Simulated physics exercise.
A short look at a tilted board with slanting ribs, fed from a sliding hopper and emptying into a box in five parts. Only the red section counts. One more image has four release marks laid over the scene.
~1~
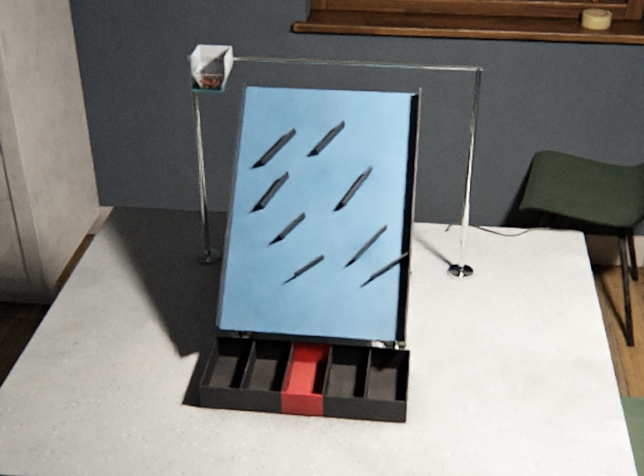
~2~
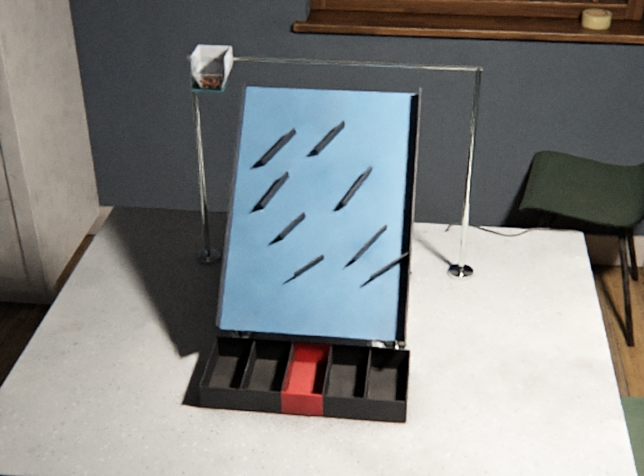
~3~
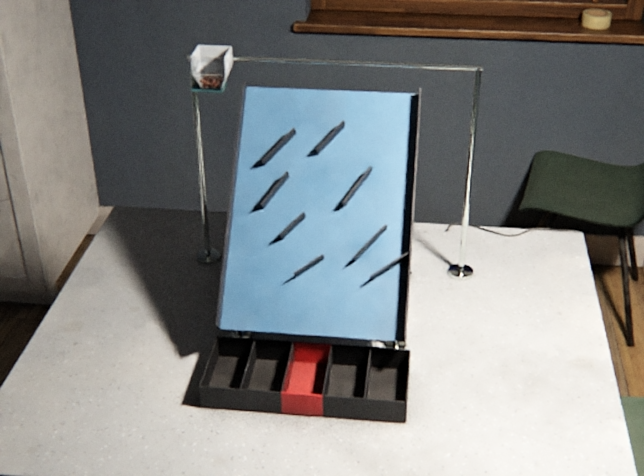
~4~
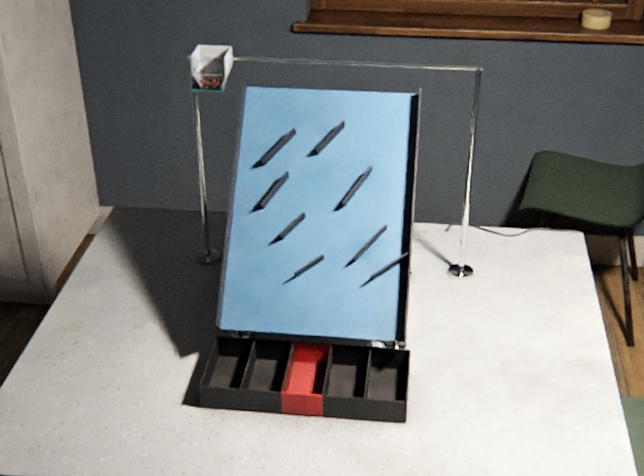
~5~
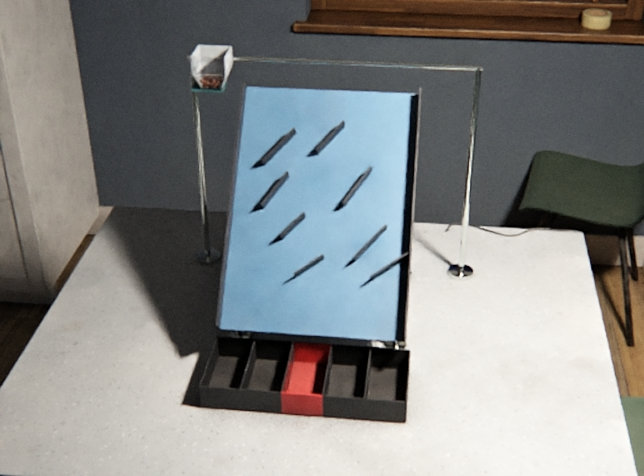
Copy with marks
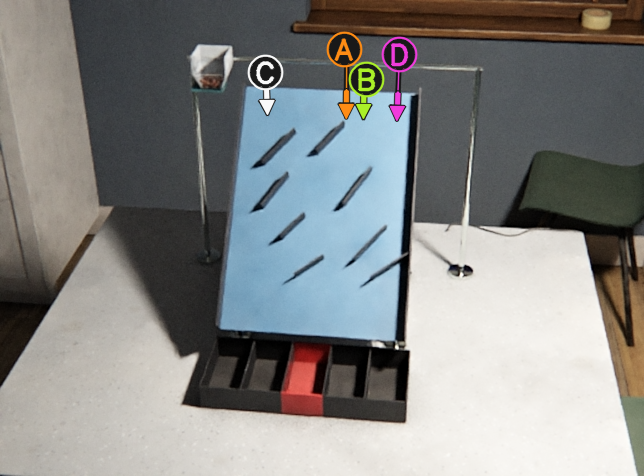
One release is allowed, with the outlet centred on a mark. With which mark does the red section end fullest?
Choose D.
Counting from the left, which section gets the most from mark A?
The first from the left.
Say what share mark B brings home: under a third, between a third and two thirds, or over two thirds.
Under a third.
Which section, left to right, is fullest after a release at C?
It is the first one.
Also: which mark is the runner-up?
Mark B.
On the marked copy, mark A meets the board at (346, 113); mark B meets the board at (363, 113); mark C meets the board at (267, 109); mark D meets the board at (397, 115).
With A, none in the red section, nearly all in other sections, a small part outside the box.
With B, about a quarter in the red section, most in other sections.
With C, none in the red section, nearly all in other sections.
With D, about two thirds in the red section, about a third in other sections.
